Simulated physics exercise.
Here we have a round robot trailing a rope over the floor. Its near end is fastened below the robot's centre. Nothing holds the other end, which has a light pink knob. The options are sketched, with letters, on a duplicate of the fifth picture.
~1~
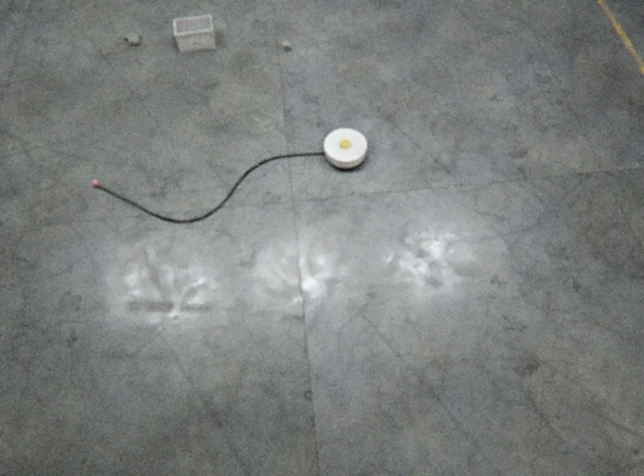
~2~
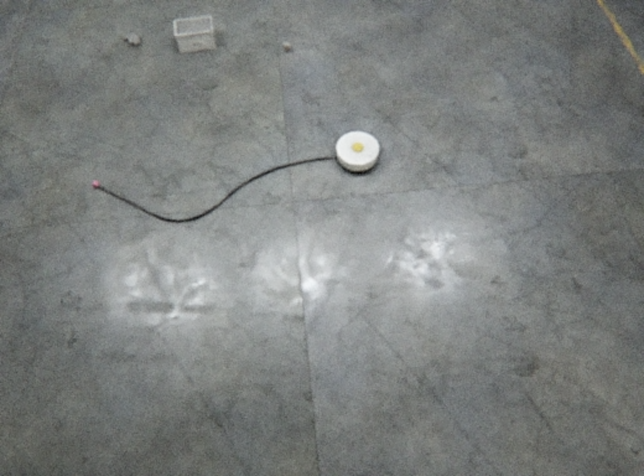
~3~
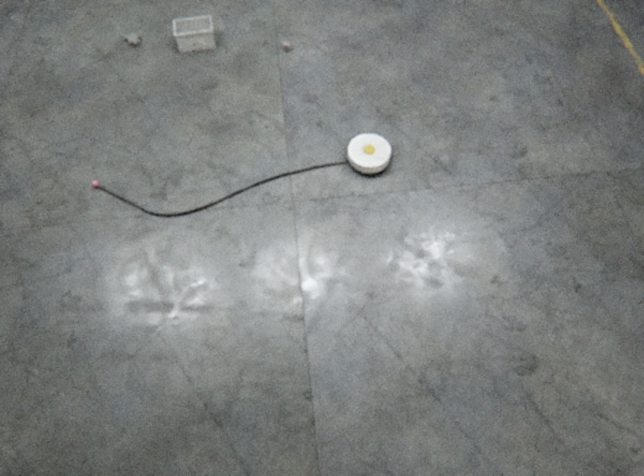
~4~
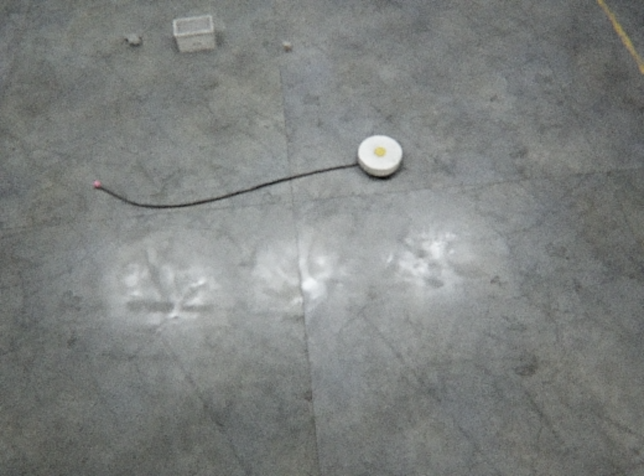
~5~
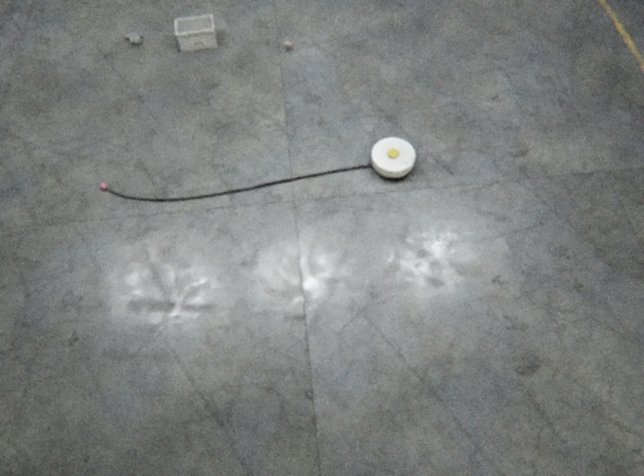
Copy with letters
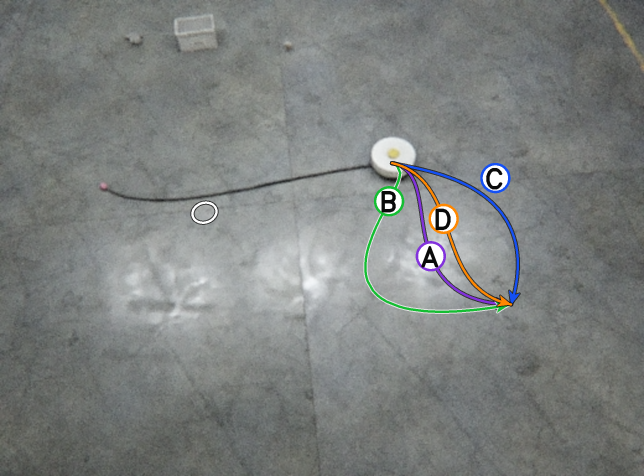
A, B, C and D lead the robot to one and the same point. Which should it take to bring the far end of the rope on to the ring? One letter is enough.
Line B does it.
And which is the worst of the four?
C.
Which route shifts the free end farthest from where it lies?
C.
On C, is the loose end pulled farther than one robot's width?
Yes.
On the marked copy, A from (392, 163) via (426, 241) to (509, 304); B from (392, 163) via (366, 276) to (509, 305); C from (392, 163) via (491, 202) to (511, 305); D from (392, 163) via (447, 228) to (511, 305); the ring at (204, 213).
Following B. Soon after the start, robot (371, 238), middle of the rope (252, 187), free end (108, 188).
Later, robot (427, 308), middle of the rope (276, 240), free end (141, 194).
In the end, robot (514, 301), middle of the rope (342, 265), free end (202, 211); the free end is on the ring.
As for the rest, A leaves the free end at (212, 195); C leaves the free end at (236, 187); D leaves the free end at (216, 191).
